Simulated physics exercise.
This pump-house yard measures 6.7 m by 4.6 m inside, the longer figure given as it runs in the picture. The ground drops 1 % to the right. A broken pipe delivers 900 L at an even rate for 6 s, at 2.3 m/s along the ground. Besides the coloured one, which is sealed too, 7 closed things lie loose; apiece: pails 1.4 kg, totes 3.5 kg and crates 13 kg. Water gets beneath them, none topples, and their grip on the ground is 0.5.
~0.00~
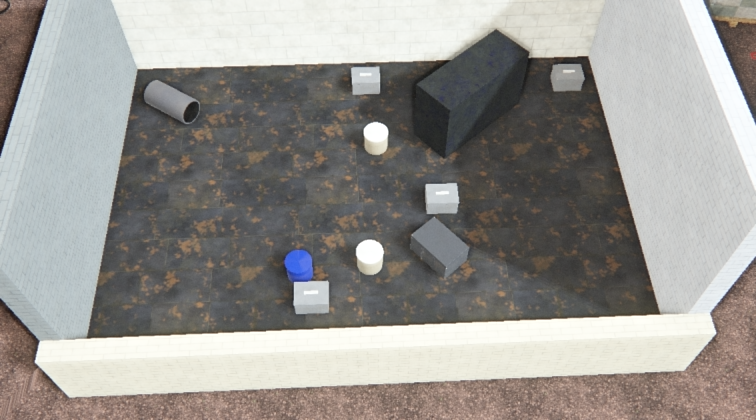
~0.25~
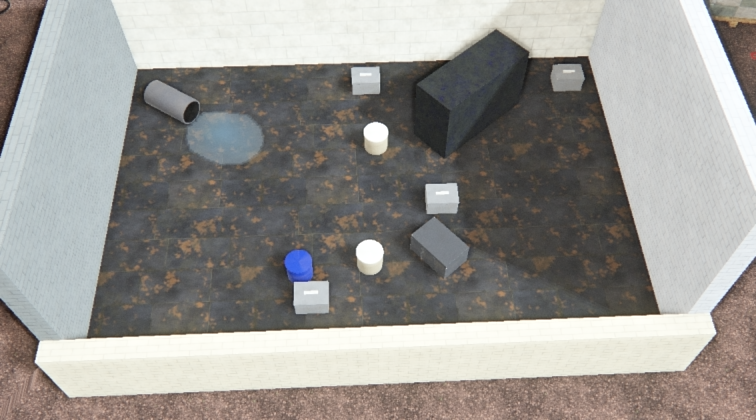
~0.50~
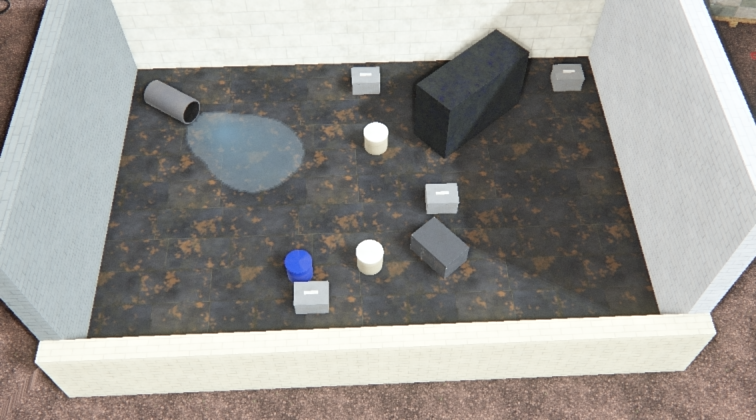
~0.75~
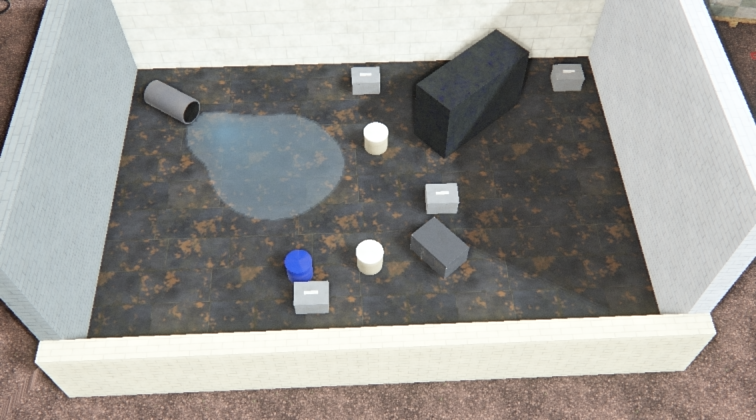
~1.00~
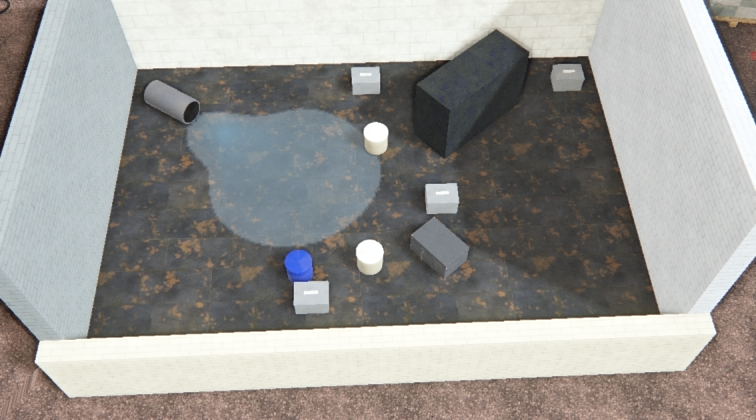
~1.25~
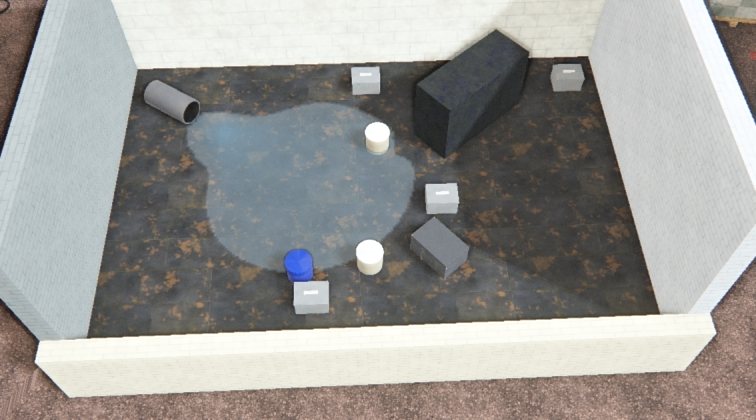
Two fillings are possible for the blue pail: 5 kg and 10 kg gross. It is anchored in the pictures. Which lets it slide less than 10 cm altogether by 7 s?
Verdict: Only the higher weight holds it.
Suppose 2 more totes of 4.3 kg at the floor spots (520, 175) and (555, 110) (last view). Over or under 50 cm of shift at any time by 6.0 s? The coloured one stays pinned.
In that order: Short of it, under.
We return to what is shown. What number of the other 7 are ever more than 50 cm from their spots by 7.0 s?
I count 4.
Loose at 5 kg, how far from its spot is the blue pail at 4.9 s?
Roughly 10 cm.
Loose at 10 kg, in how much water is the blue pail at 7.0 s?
About 5 cm.
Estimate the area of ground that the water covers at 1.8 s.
Some 9.5 m2.
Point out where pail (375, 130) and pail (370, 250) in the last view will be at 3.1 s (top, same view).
Near (511, 183) and (481, 320).
After 1.8 s the blue pail would be 1 cm from its start with 5 kg and 0 cm from its start with 10 kg; 3 cm of water round it then.
After 3.1 s the blue pail would be 11 cm from its start with 5 kg and 0 cm from its start with 10 kg; 4 cm of water round it then.
After 4.9 s the blue pail would be 11 cm from its start with 5 kg and 0 cm from its start with 10 kg; 5 cm of water round it then.
After 7.0 s the blue pail would be 38 cm from its start with 5 kg and 0 cm from its start with 10 kg; 5 cm of water round it then.
